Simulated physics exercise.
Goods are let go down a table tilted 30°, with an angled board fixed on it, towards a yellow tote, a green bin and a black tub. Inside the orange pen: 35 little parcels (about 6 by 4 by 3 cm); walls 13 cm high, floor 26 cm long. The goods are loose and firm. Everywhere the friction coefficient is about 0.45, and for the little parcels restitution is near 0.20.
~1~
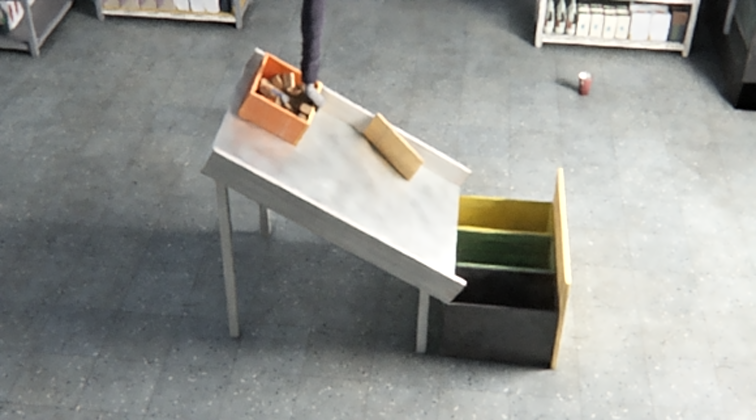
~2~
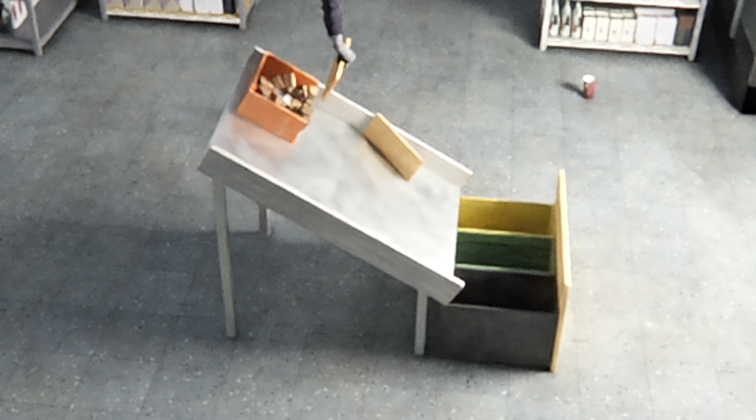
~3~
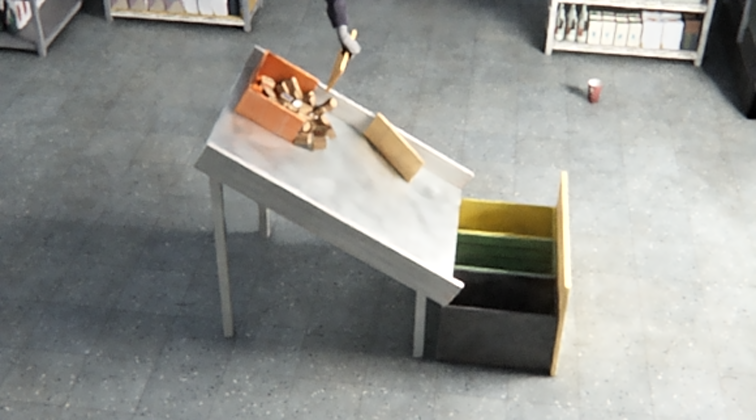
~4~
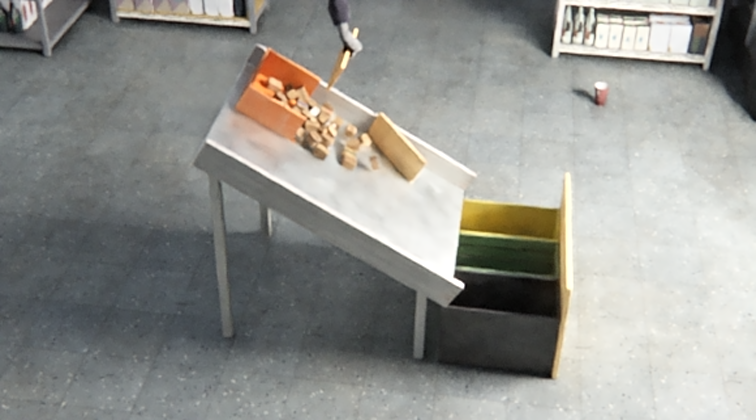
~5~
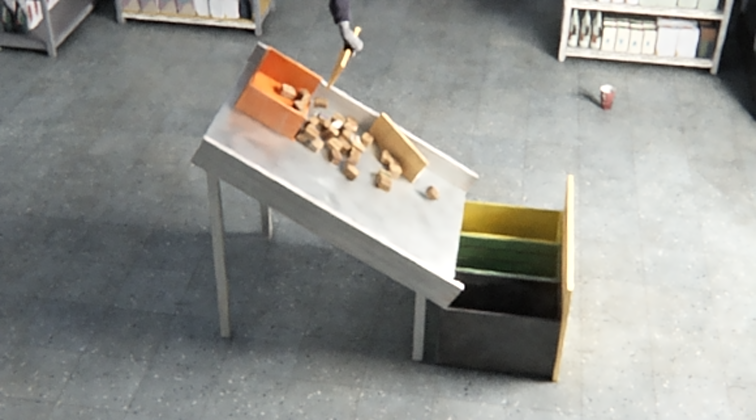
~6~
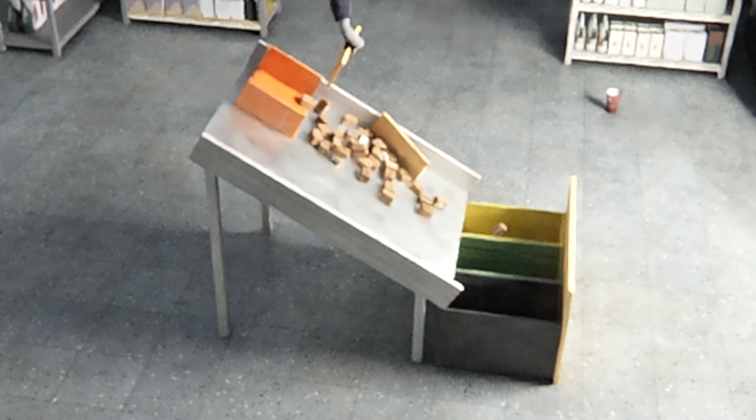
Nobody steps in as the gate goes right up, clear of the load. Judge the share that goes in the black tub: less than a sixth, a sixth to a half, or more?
I'd put under one in six of the load in the black tub by the end.
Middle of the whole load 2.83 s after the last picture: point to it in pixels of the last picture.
(511, 296).
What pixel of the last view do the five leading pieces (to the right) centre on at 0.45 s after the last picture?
I'd put their middle close to (521, 283).
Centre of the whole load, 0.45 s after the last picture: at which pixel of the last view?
Centre estimate - approximately (425, 201).
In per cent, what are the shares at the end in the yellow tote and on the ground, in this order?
Around 30 per cent and 0 per cent, in that order.
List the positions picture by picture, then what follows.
In the first picture (we follow the rim corner now nearest the camera; the camera moves round a little), orange pen at (254, 93); black tub at (556, 312); nothing out yet.
In the second picture, orange pen at (252, 91).
In the third picture, orange pen at (251, 89); 11 out, the lowest parcel at (320, 143).
In the fourth picture, orange pen at (252, 87); 24 out, the lowest parcel at (374, 163).
In the fifth picture, orange pen at (252, 85); 30 out, the lowest parcel at (433, 193).
In the sixth picture, orange pen at (251, 82); black tub at (559, 323); 34 out, the lowest parcel at (499, 230).
Then, 0.45 s after the last picture, 3 in the yellow tote, 7 in the green bin, 23 on the slope and 2 in the air.
Then, 1.02 s after the last picture, 5 in the yellow tote, 21 in the green bin, 8 on the slope and 1 in the air.
Then, 1.81 s after the last picture, 9 in the yellow tote, 20 in the green bin and 6 on the slope.
When it is over (2.83 s after the last picture), 10 in the yellow tote, 21 in the green bin and 4 on the slope. Asked share, 0 of 35, 0 per cent.
